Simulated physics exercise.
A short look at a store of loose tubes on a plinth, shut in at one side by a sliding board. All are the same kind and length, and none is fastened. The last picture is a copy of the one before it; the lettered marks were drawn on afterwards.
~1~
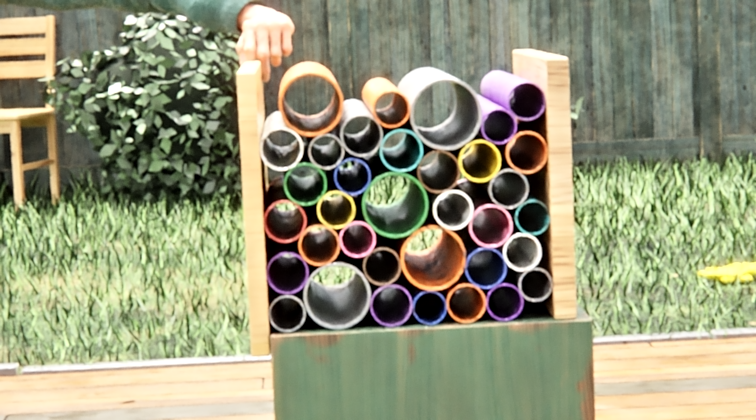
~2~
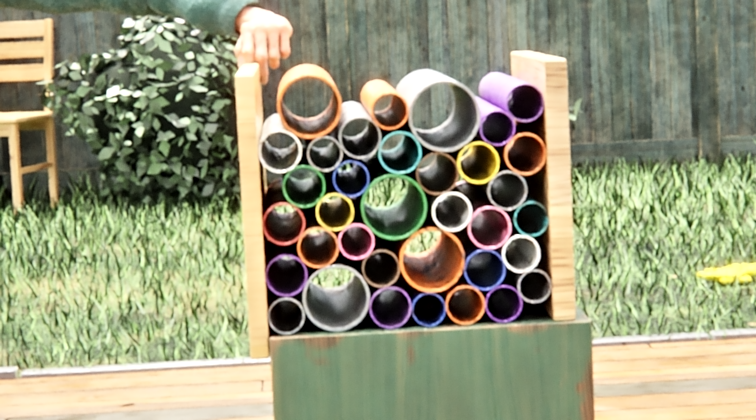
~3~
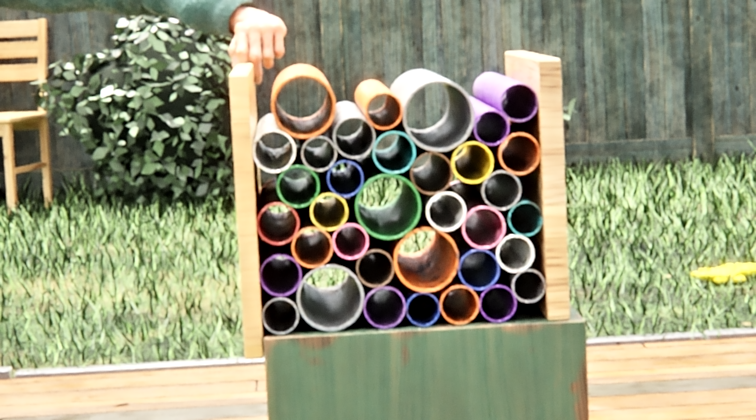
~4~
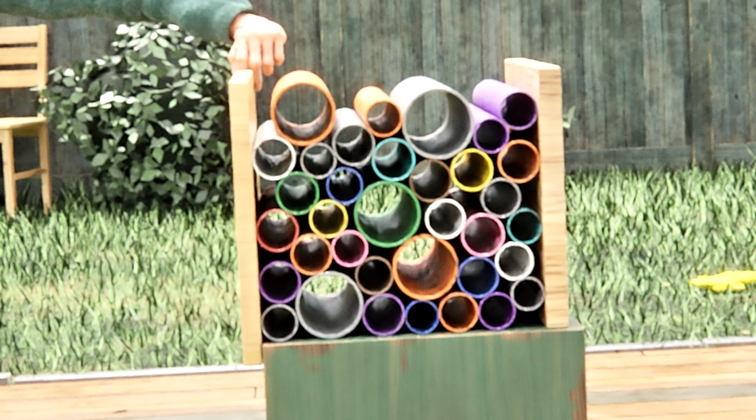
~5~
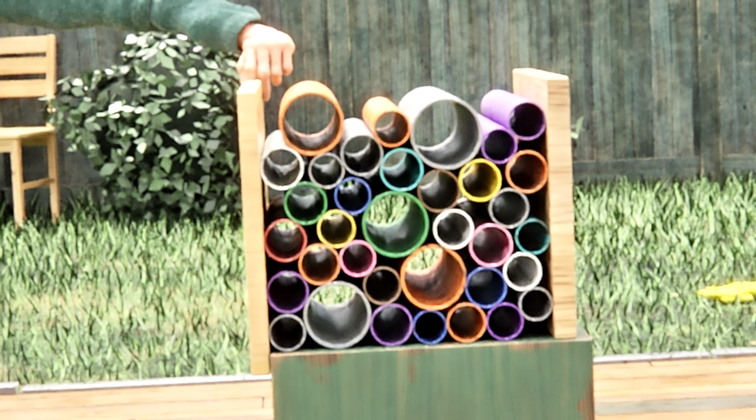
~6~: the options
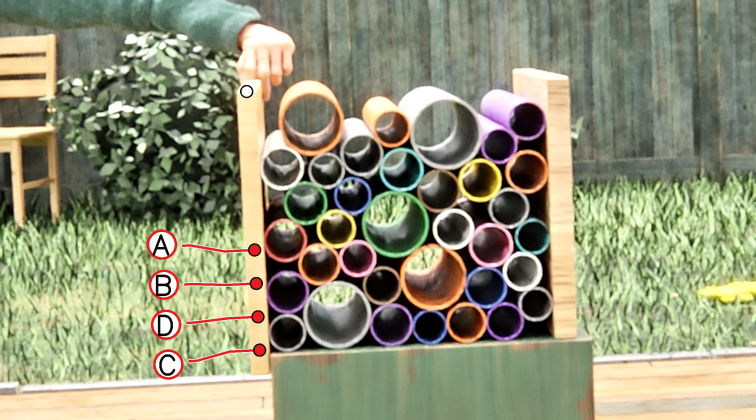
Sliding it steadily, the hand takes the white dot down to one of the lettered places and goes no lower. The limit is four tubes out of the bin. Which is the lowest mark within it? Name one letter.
Down to A.
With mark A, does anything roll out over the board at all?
At A: Yes.
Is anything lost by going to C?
Yes.
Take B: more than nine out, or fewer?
It loses fewer than nine.
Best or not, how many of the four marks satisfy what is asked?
One of the four.
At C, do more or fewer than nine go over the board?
More than nine.
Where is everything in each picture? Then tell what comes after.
A white tube (522, 252); a green tube (396, 205); a grey tube (508, 189), in the first frame.
A grey tube (507, 191); a yellow tube (478, 163), in the second frame.
A grey tube (439, 116); side board (249, 199), in the third frame.
A grey tube (279, 323), in the fourth frame.
A white tube (522, 271); a green tube (396, 224); a grey tube (509, 208), in the fifth frame.
On the copy, A at (254, 250); B at (256, 283); C at (259, 350); D at (258, 317); the white dot at (246, 92).
On A. First, top of the board (260, 165).
Then, top of the board (264, 246).
Finally, top of the board (264, 249), two out over the board.
By contrast, B more than four out over the board; C more than four out over the board; D more than four out over the board.
